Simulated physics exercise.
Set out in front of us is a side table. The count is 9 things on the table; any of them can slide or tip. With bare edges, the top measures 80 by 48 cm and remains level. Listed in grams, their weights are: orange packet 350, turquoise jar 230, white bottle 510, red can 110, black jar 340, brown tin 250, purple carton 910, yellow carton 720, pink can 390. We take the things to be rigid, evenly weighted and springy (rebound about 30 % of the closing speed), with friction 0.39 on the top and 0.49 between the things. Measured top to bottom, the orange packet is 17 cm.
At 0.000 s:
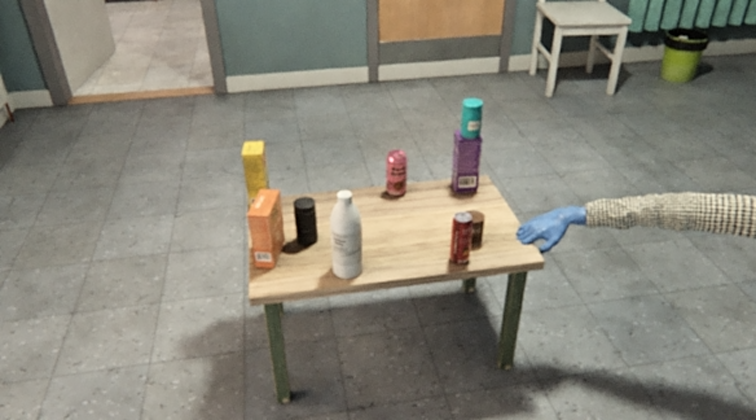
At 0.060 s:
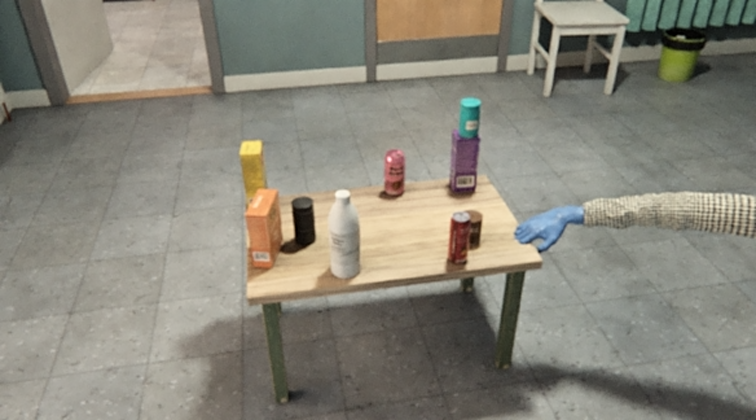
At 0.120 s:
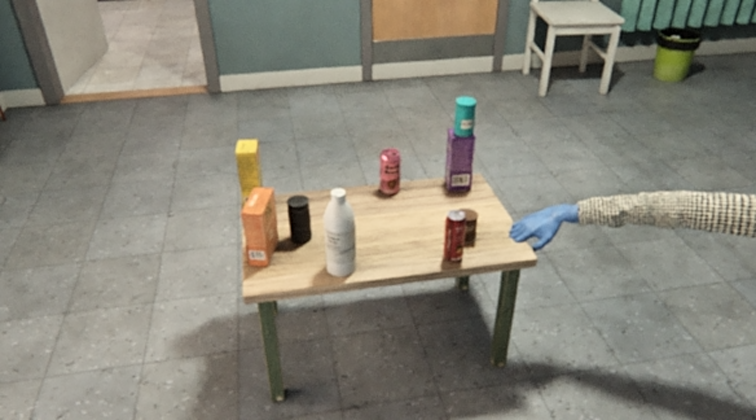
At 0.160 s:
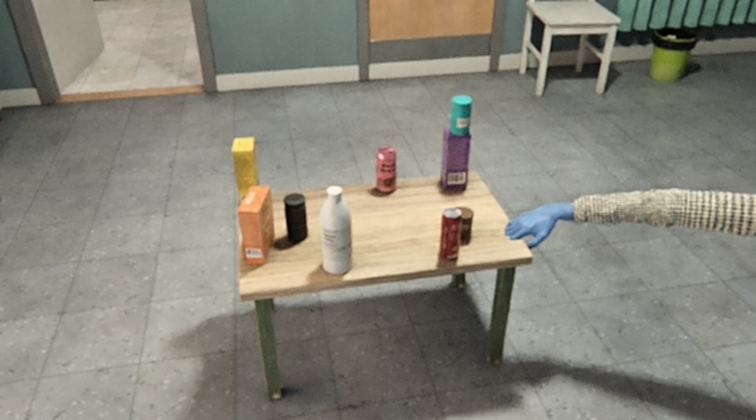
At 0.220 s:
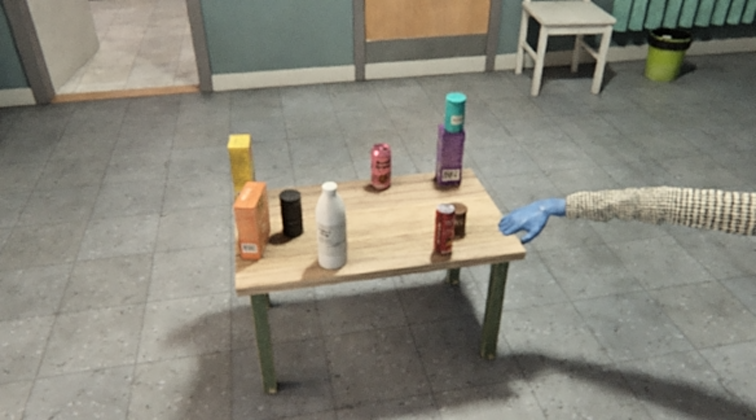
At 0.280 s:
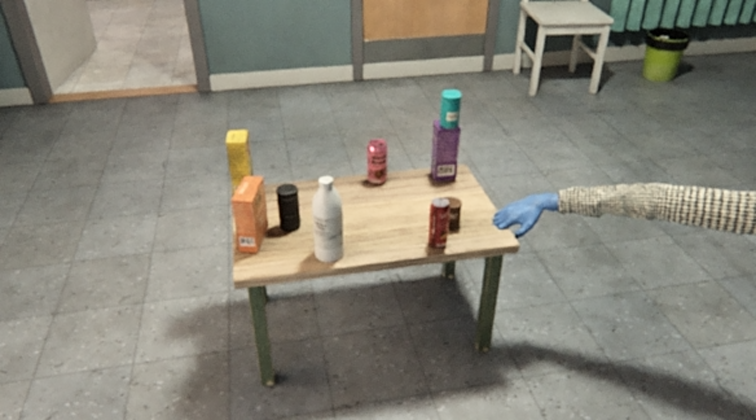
In a grey-floored room, a blue-gloved hand slightly shifts a side table holding assorted containers.
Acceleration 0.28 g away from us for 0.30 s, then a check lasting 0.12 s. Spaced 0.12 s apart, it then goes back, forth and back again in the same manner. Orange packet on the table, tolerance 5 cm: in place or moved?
Within the limit.
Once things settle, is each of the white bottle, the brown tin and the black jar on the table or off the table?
The white bottle ends on the table; the brown tin is still on the table; the black jar is still on the table.
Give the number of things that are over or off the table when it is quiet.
5.
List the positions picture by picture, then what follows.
In the first picture, orange packet (267, 229); turquoise jar (472, 118).
In the second picture, red can (459, 238); black jar (304, 221).
In the third picture, purple carton (460, 159).
In the fourth picture, table along by 1 cm; yellow carton (248, 175); pink can (386, 170).
In the fifth picture, table along by 4 cm; turquoise jar (455, 113); white bottle (332, 225).
In the sixth picture, table along by 7 cm; orange packet (251, 214); red can (439, 223).
By 0.68 s, table along by 16 cm; turquoise jar, purple carton and pink can now off the table; orange packet 4 cm from its spot near (250, 189); red can tilted 32°.
By 0.98 s, table along by 1 cm; yellow carton now off the table; orange packet 3 cm from its spot near (251, 220); red can on its side.
By 1.38 s, table along by 8 cm; red can on its side.
By 1.98 s, table along by 5 cm; orange packet 4 cm from its spot near (251, 210); red can on its side; brown tin 4 cm from its spot.
When it is over (2.9 s), off the table, turquoise jar, purple carton, yellow carton and pink can; lying over on the table, red can; the other 4 within 5 cm of the start. End places, in pixels of the last picture, orange packet near (252, 227).
